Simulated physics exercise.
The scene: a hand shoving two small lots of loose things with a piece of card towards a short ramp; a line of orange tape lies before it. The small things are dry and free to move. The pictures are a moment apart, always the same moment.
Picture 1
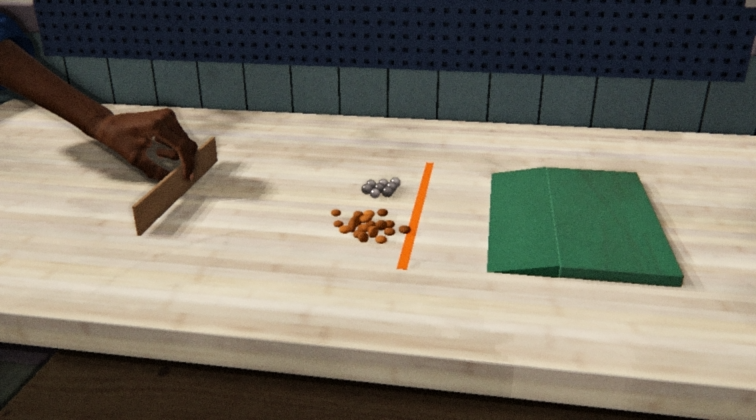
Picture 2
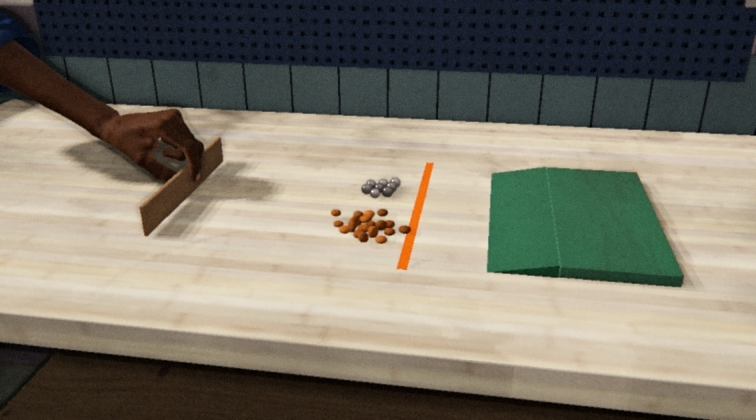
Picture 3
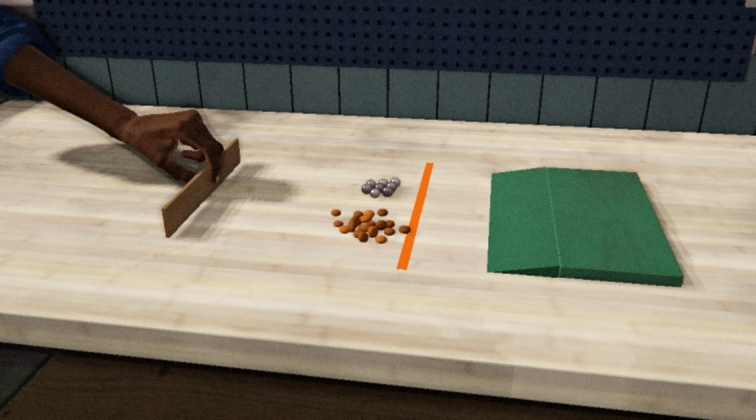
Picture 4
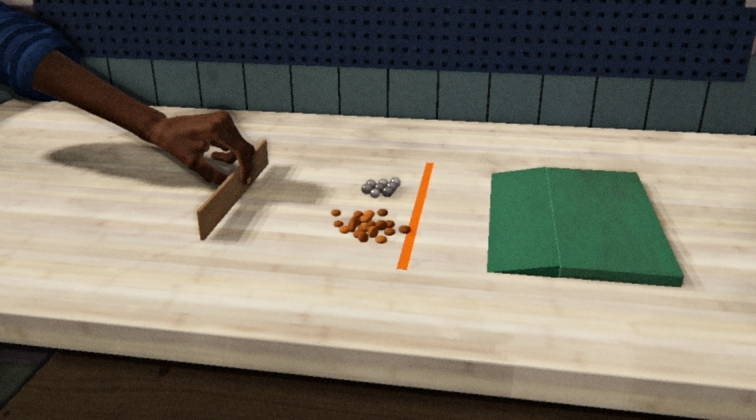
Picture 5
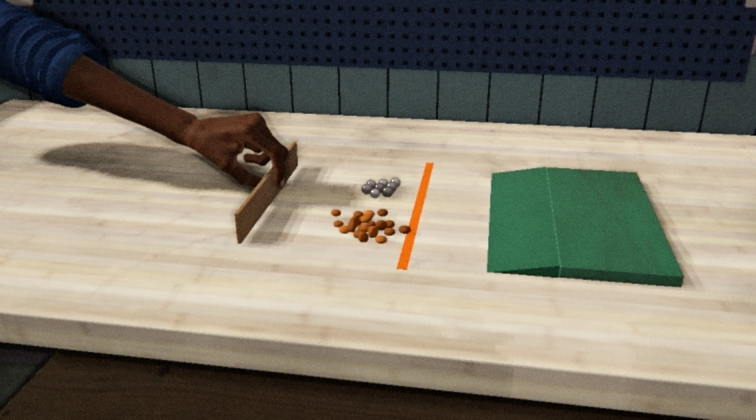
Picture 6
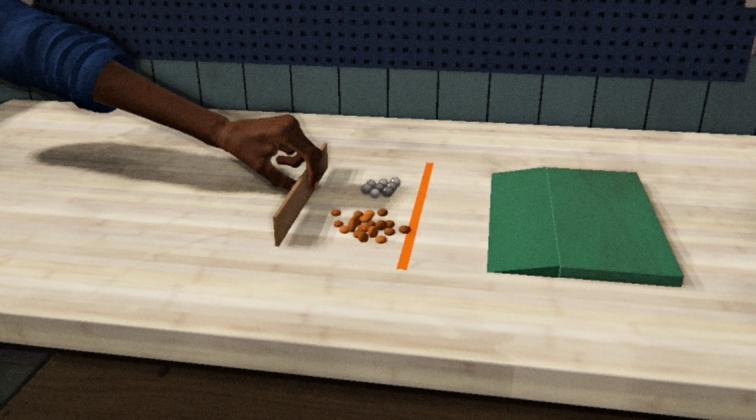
On a pale wooden worktop, a hand holds a piece of brown card upright at the left, away from small silver balls, orange-brown bits, an orange tape line and a green ramp. The hand slides the card rightward, slowly at first, until it is close beside the two unmoved lots.
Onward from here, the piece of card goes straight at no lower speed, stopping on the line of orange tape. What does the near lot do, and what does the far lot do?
I'd expect the near lot to fall back short and the Far lot to get at least partly up.
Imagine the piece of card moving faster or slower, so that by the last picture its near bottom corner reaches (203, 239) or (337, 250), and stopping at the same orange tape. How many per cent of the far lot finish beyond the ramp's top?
First some 0, then 100 per cent.
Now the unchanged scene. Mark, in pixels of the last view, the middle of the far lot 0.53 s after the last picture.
I'd point at about (571, 186).
Then, 0.12 s on from there, piece of card still moving, near (375, 180); near lot the whole lot short of the ramp; far lot the whole lot short of the ramp.
Then, 0.25 s on from there, piece of card stopped at the orange tape; near lot the whole lot short of the ramp; far lot the whole lot short of the ramp.
Then, 0.53 s on from there, piece of card stopped at the orange tape; near lot near a quarter on the ramp, the bulk short of the ramp; far lot the bulk past the top, near a quarter on the ramp.
In the end, piece of card stopped at the orange tape; near lot none at all past the top, near a quarter on the ramp, the bulk short of the ramp; far lot the whole lot past the top.
